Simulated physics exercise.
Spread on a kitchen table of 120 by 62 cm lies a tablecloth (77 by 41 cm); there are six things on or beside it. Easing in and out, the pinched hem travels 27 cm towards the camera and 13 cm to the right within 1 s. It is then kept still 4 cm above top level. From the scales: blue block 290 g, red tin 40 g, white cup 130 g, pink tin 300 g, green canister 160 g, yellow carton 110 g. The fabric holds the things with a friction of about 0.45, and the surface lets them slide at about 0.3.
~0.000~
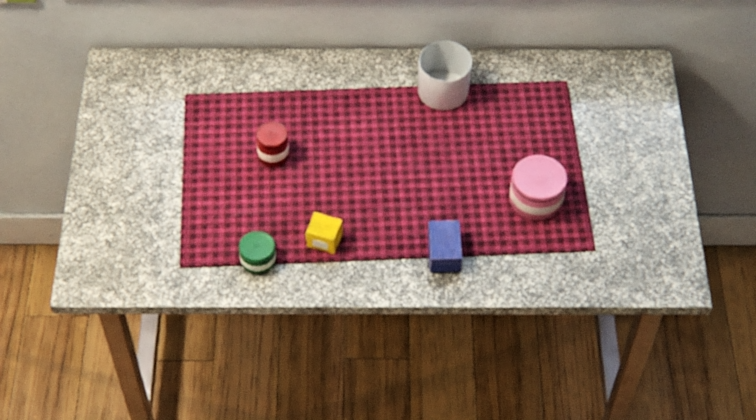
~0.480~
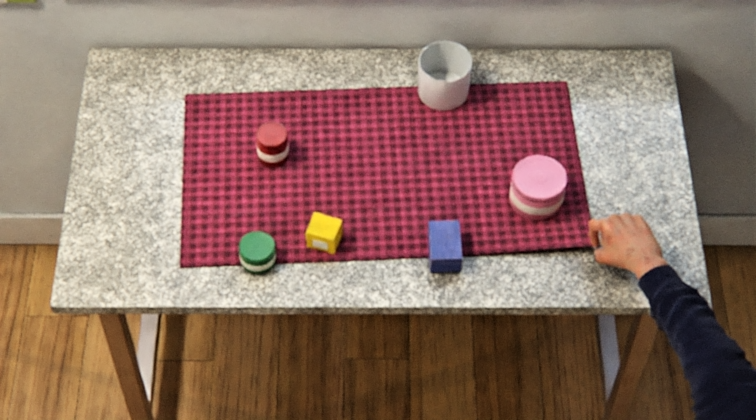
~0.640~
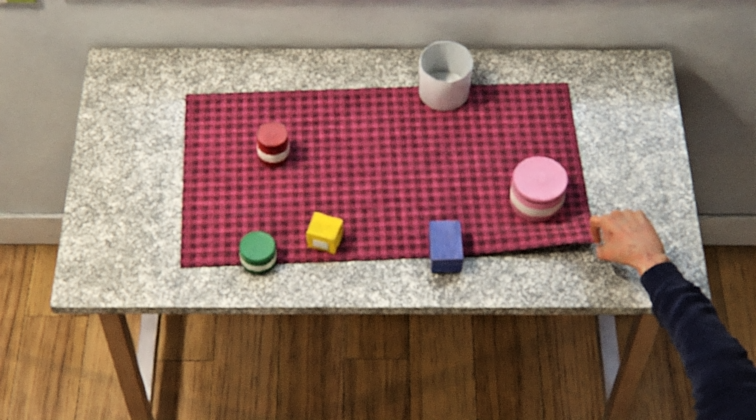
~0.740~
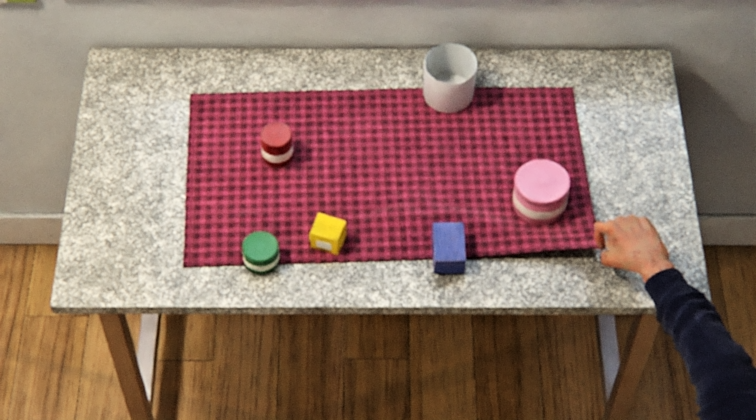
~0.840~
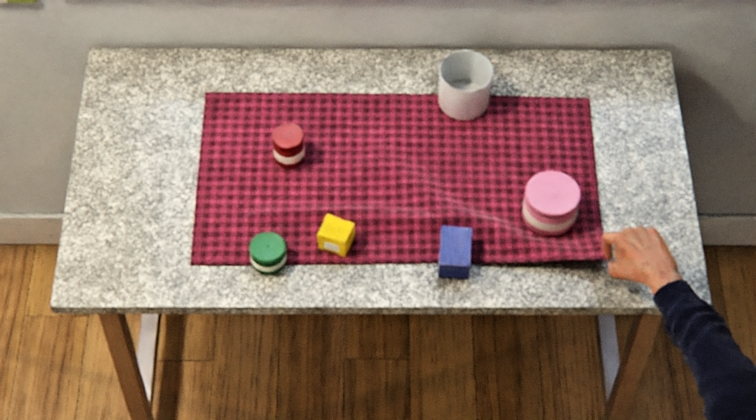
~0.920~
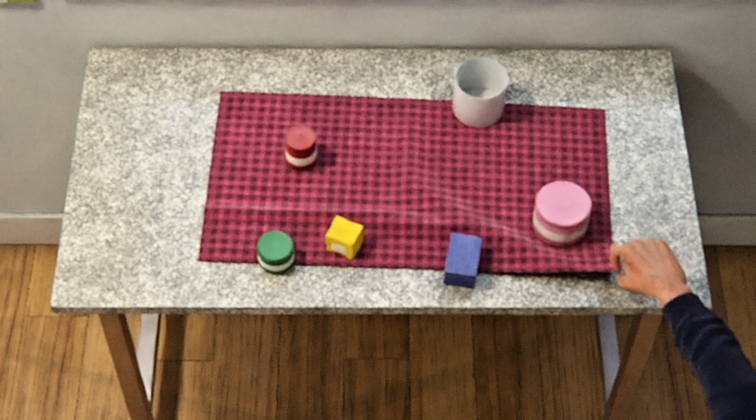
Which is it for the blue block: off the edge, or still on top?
The thing will be gone.
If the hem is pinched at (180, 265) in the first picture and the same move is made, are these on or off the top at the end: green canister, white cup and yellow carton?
Log - green canister: Off the top; white cup: Still on top; yellow carton: Off the top.
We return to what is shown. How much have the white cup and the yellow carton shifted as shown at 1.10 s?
For the white cup, 15 centimetres, and for the yellow carton, 8 centimetres.
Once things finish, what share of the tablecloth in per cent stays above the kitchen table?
Roughly 65%.
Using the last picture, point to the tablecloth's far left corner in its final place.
Look around (413, 112) in the last picture - that's where it comes to rest.
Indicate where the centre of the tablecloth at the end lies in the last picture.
(527, 276) or thereabouts.
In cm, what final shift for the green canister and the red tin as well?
Approx. final shift - green canister: 20 cm; red tin: 35 cm.
After 1.1 s, 100 % of the tablecloth is still over the top; blue block 10 cm off its start, white cup 17 cm off its start, pink tin 16 cm off its start.
After 1.3 s, 95 % of the tablecloth is still over the top; blue block 17 cm off its start, white cup 27 cm off its start, pink tin 24 cm off its start.
After 1.4 s, 85 % of the tablecloth is still over the top; blue block over the edge, white cup 33 cm off its start at (591, 143), pink tin 30 cm off its start at (644, 293).
After 1.6 s, 75 % of the tablecloth is still over the top; blue block over the edge, white cup 39 cm off its start, pink tin 36 cm off its start.
After 3.2 s, 65 % of the tablecloth is still over the top; blue block over the edge, white cup 51 cm off its start at (649, 217), yellow carton over the edge, pink tin over the edge.
